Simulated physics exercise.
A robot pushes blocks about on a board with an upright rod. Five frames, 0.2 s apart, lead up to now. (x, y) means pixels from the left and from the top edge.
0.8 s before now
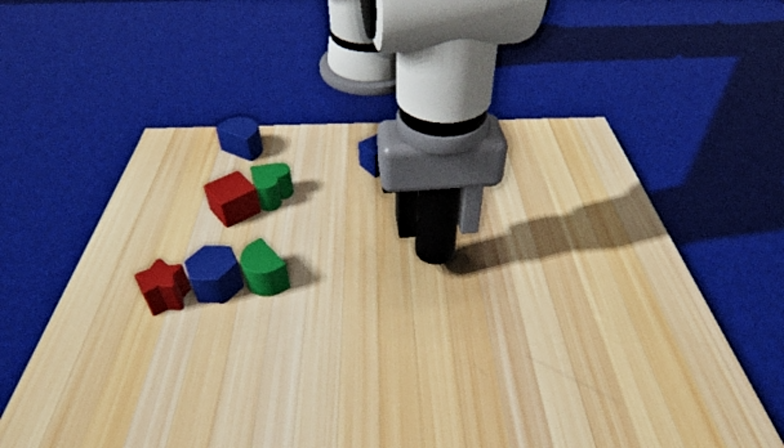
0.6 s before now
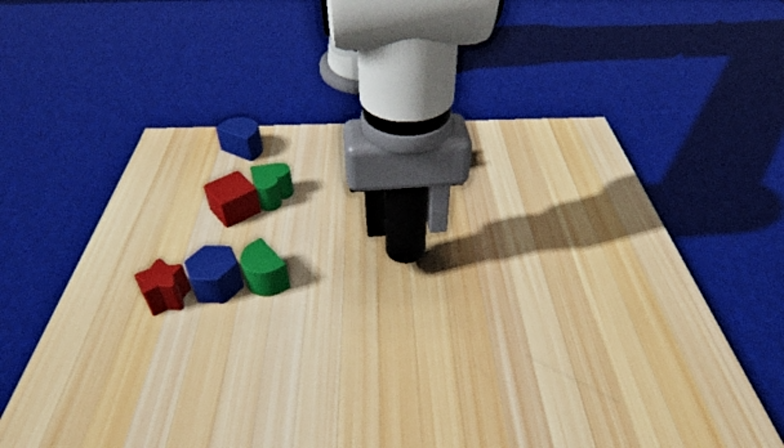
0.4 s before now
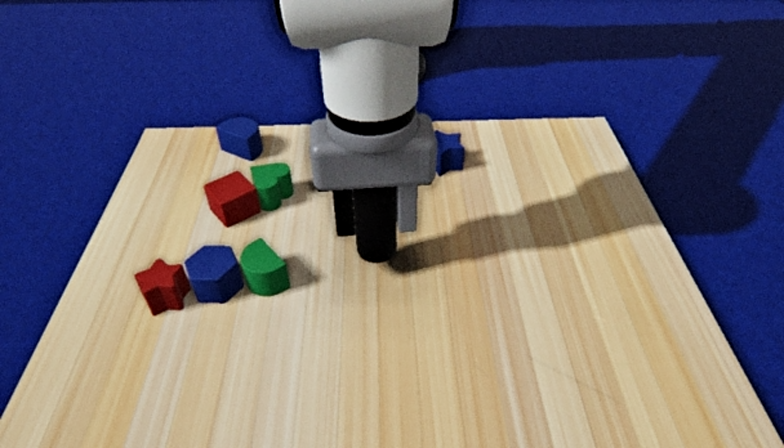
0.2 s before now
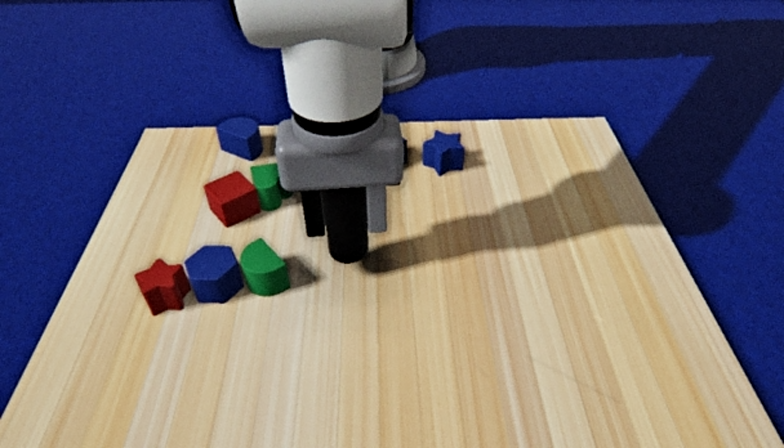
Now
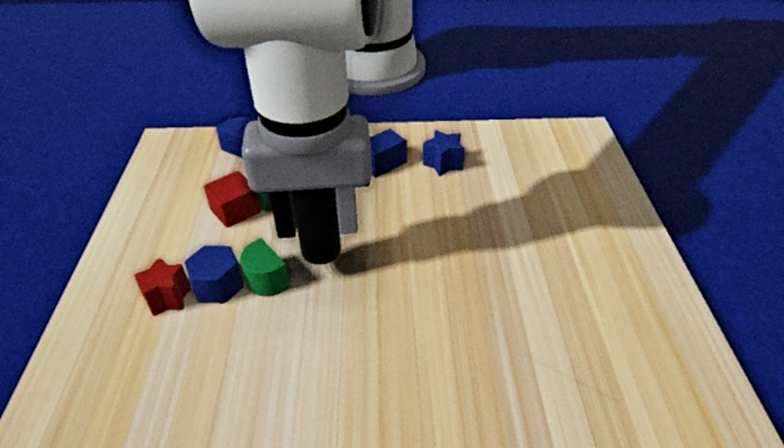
A white and grey robot arm holding an upright black rod glides steadily left across a pale wooden board on a blue surface, seen from a fixed, raised viewpoint. Red, blue and green blocks sit grouped on the board's left side, including a red star and a blue six-sided block. The blocks stay still while the passing arm uncovers blue ones near the back edge.
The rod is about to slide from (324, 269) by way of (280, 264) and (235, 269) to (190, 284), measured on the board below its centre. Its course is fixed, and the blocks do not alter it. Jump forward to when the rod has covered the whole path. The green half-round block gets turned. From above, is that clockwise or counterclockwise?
Seen from above, counterclockwise.
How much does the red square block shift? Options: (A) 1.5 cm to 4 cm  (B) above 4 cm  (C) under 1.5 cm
I choose C.
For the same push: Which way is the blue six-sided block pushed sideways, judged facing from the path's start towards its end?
Its shift is leftward.
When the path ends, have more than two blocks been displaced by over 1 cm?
The answer is yes.
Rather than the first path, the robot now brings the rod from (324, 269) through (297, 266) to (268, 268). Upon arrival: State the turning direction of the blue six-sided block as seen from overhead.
Viewed from the top, it goes clockwise.
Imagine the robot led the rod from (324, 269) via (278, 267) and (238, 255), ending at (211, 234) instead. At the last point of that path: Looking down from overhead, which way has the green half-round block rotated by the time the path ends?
Looking down: Anticlockwise.
On the path given first. One third of the way, rod (277, 247); red star-shaped block (154, 274); blue six-sided block (201, 264), turned 20° clockwise; green half-round block (248, 260), turned 25° anticlockwise.
Two thirds of the way, rod (230, 252); red star-shaped block (137, 277); blue six-sided block (183, 272), turned 35° clockwise; green half-round block (235, 271), turned 50° anticlockwise.
At the end, rod (183, 267); red star-shaped block (102, 288); blue six-sided block (146, 290), turned 20° clockwise; red square block not moved; green half-round block (234, 273), turned 60° anticlockwise.
